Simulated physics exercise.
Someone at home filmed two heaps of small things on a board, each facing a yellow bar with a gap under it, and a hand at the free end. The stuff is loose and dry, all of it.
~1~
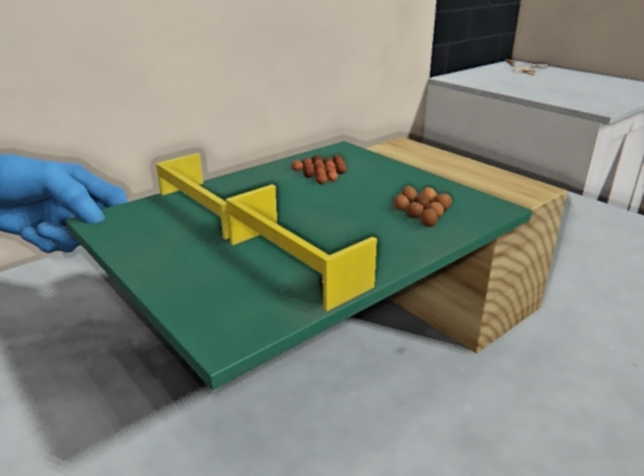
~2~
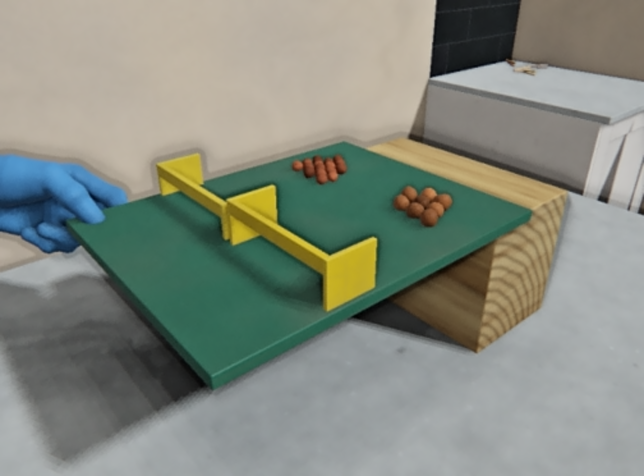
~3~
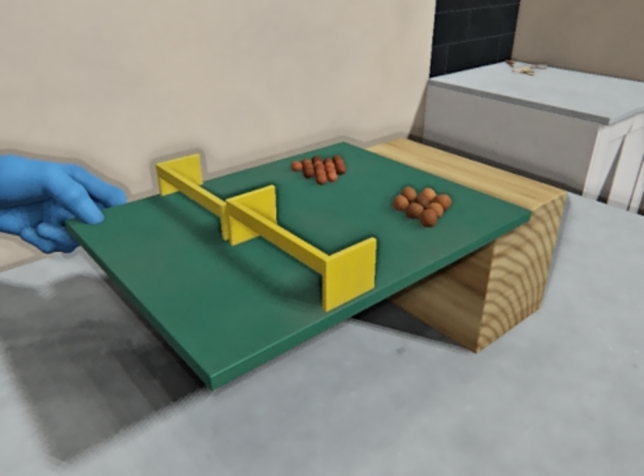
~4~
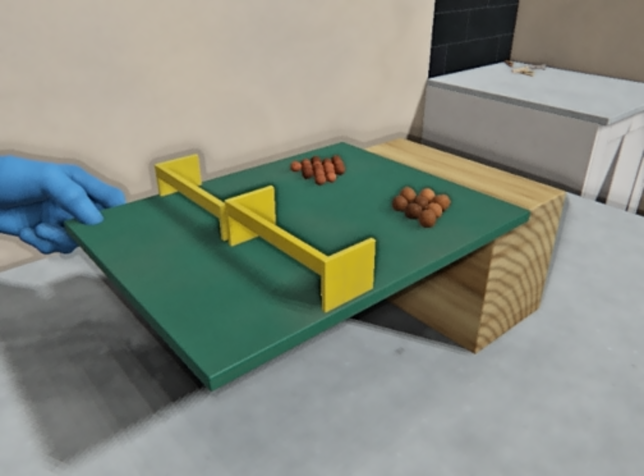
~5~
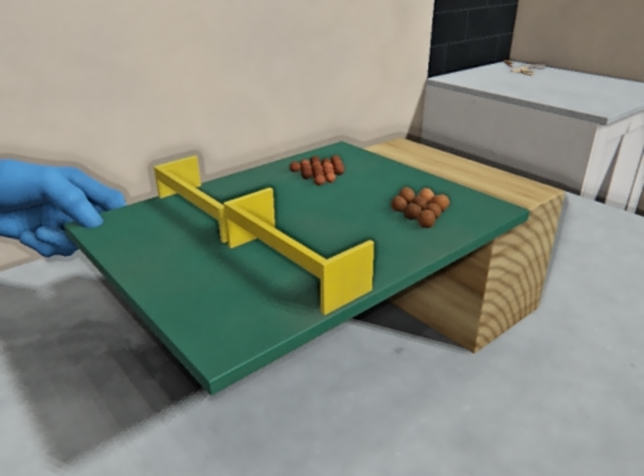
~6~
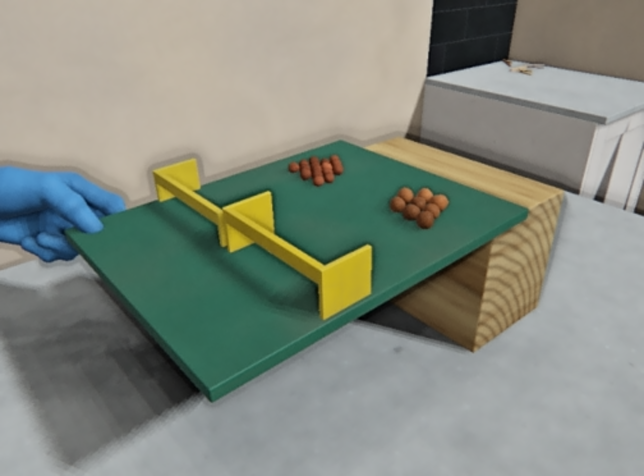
A green board, held by a blue-gloved hand at its left end, stays almost still on a grey surface before a beige wall, seen from slightly above. Two heaps of small reddish-brown pieces sit towards its right end, which rests on a wooden block, and two joined yellow bars cross its middle. The held end dips very slightly late on, while the heaps keep their places on the board.
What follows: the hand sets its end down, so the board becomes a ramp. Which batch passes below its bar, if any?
In order: The nearer batch will likely find a way out; the farther batch will likely find a way out.
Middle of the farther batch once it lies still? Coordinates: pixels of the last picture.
Probably somewhere close to (84, 407).
Then, 0.40 s past the last view, board sloping at 10°; nearer batch where it was; farther batch where it was.
Then, 0.92 s past the last view, board sloping at 21°; nearer batch on its way down; farther batch on its way down.
Then, 1.47 s past the last view, board resting at 30°; nearer batch all past its gate; farther batch all past its gate.
Finally, board resting at 30°; nearer batch all past its gate; farther batch all past its gate.
